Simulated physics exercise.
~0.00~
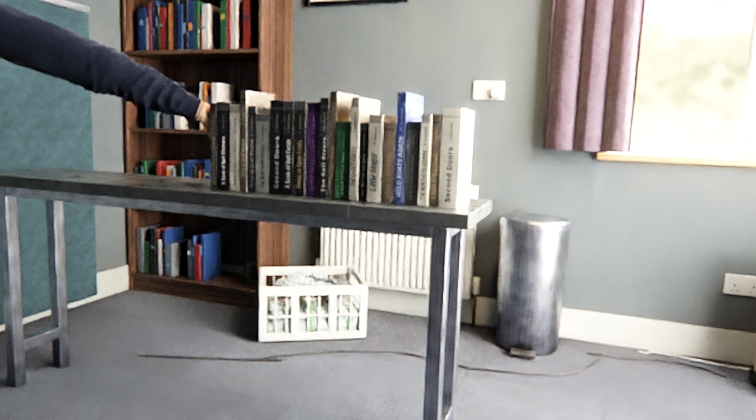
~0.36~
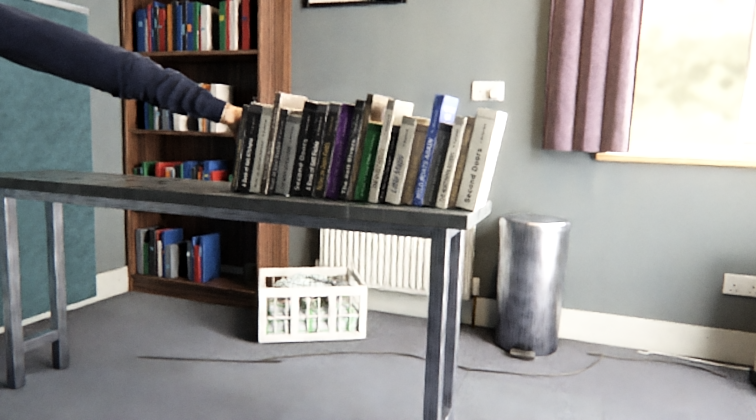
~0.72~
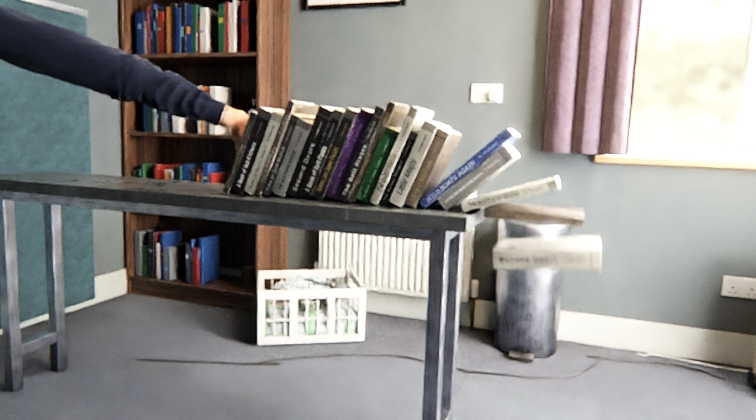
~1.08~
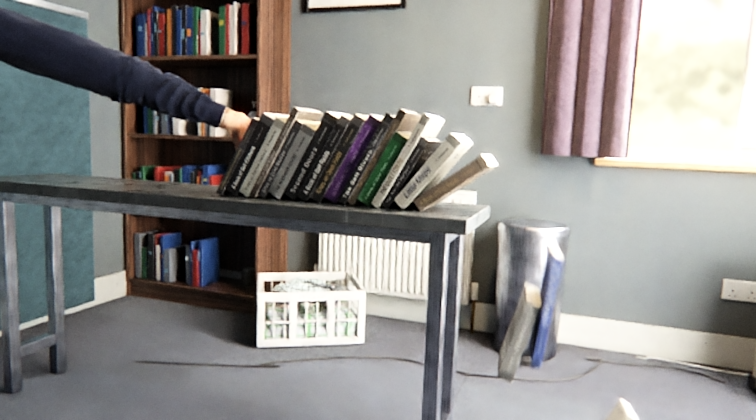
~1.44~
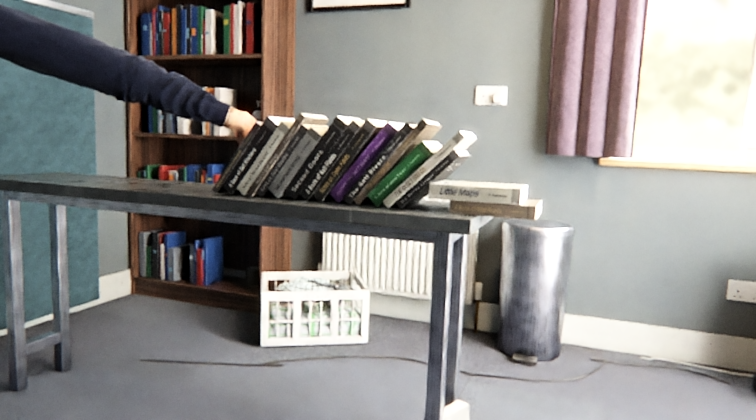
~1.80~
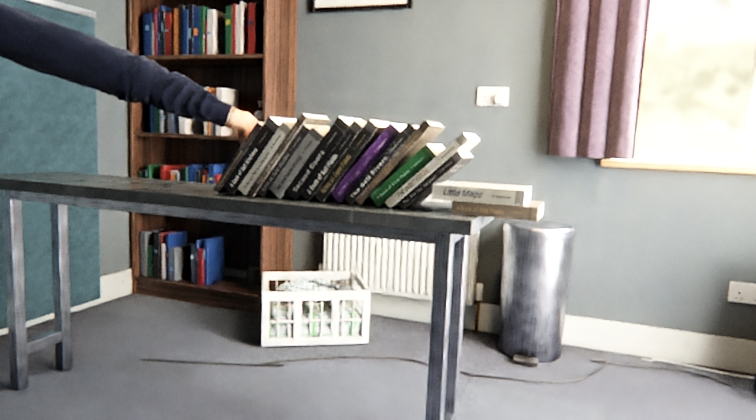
A hand pushes a row of books rightward, tipping several off the table's end, leaving the rest leaning.
